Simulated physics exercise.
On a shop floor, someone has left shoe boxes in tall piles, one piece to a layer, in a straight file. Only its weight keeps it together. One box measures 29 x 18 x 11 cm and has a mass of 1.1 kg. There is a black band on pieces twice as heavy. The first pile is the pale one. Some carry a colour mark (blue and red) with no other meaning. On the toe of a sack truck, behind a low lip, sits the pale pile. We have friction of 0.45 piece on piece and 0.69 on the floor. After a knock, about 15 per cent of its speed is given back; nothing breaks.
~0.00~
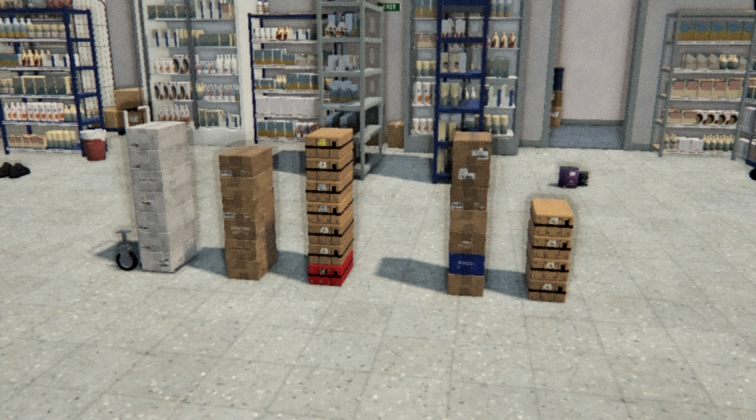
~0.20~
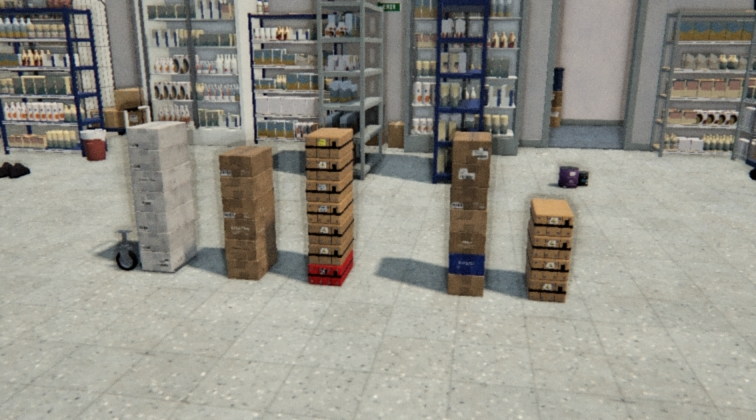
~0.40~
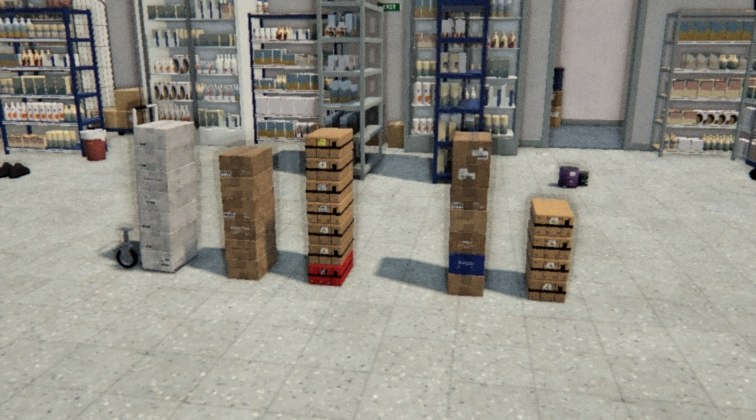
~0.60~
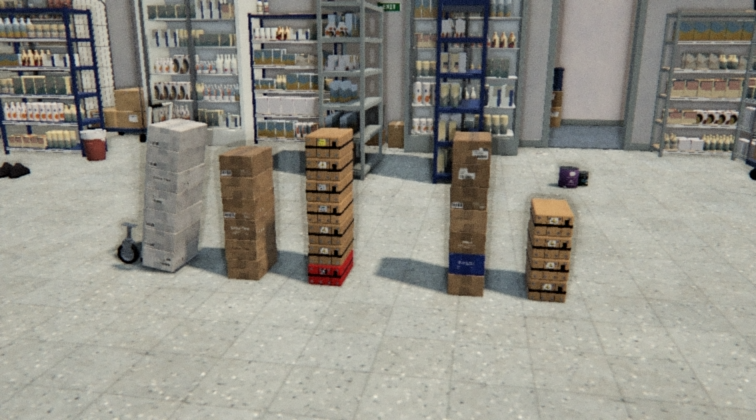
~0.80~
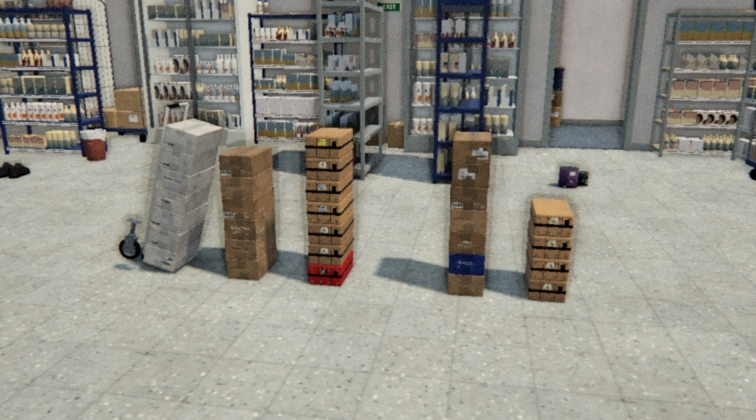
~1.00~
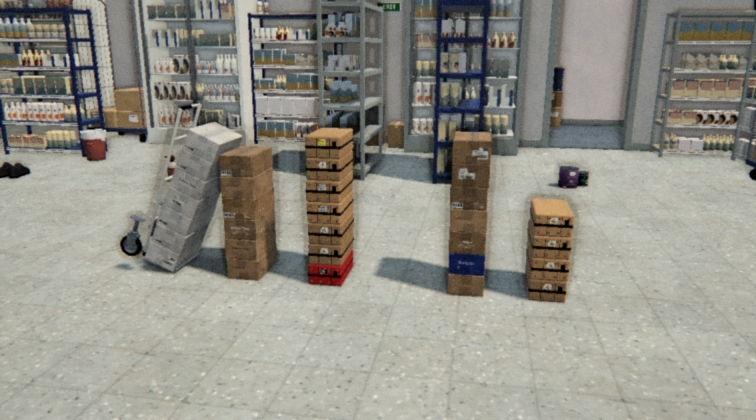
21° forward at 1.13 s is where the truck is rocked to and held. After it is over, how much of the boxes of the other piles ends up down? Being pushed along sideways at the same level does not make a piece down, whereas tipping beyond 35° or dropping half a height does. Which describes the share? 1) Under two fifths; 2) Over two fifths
Answer: 2.
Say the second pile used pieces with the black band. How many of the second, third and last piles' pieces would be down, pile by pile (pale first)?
Pieces down: Second pile 0, third pile 0, last pile 0.
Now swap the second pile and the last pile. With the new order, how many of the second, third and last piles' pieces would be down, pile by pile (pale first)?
Down per pile: Second 0, third 0, last 0.
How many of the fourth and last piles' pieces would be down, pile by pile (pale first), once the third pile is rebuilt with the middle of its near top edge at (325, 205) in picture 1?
You'd get fourth 2 and last 0.
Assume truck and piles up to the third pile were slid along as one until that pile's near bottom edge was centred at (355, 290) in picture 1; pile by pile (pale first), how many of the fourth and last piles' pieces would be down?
Counts down: Fourth 6; last 4.
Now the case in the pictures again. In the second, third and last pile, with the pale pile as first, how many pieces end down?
As for pieces, it's second 6, third 7 and last 0.
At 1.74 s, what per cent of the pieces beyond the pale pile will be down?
At that instant, 0 percent.
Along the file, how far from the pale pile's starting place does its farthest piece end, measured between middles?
It ends around 75 cm away.
After 1.74 s, 7 of the pale pile down; none of the 24 other boxes down, 9 disturbed.
After 2.64 s, 7 of the pale pile down; 13 of the 24 other boxes down; red box leaning 52°; blue box shifted 13 mm.
At rest (4.3 s), 7 of the pale pile down; 15 of the 24 other boxes down; red box leaning 52°; blue box leaning 26°. That is 62 per cent. As the last picture would show them, middles, red box near (346, 258), blue box near (487, 255).
